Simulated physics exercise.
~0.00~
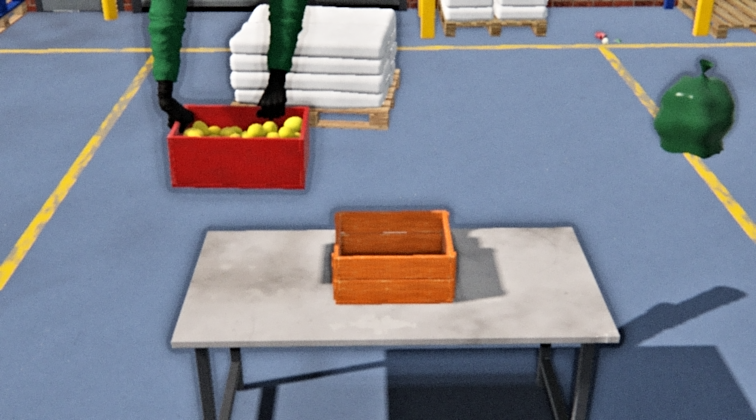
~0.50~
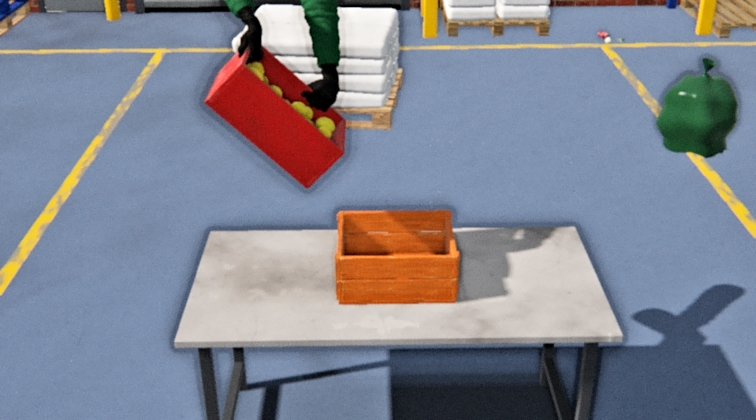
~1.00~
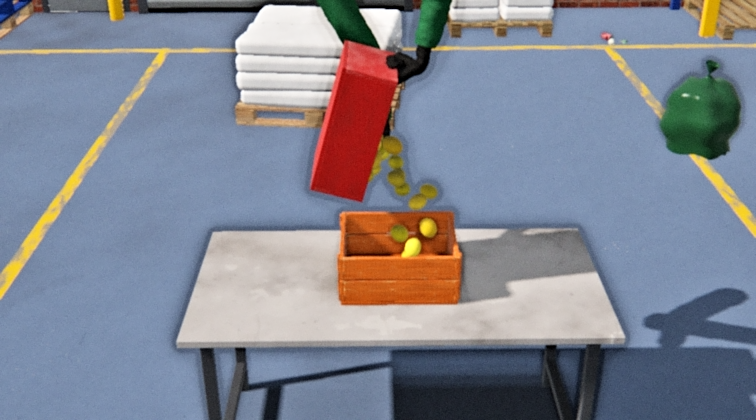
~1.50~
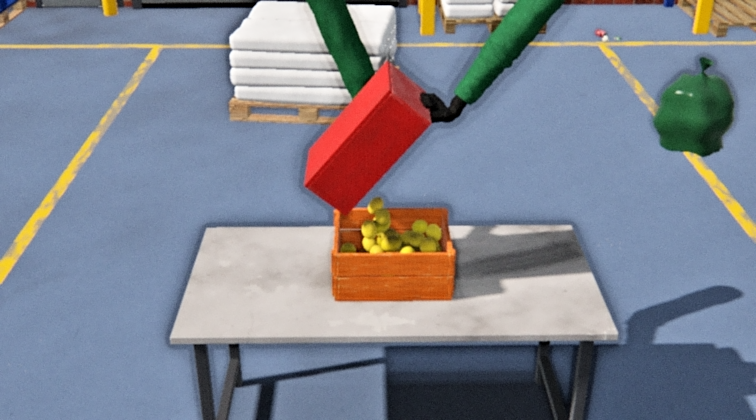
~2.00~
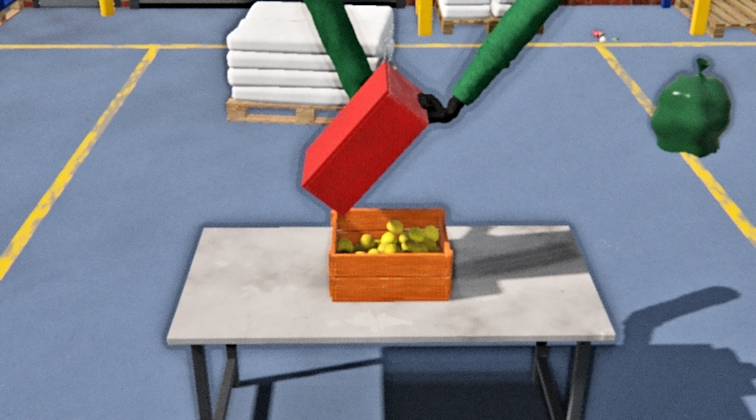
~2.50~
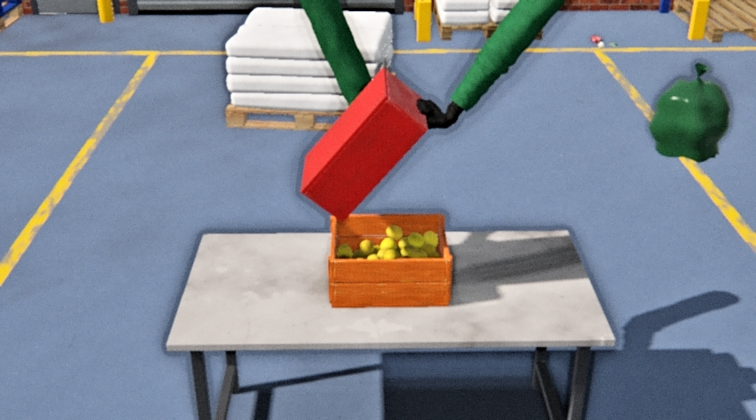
The footage shows a worker in green sleeves and black gloves moving a red box of lemons to the right and tipping it over an orange box on a table, where the lemons tumble in and settle while the red box stays tilted above.
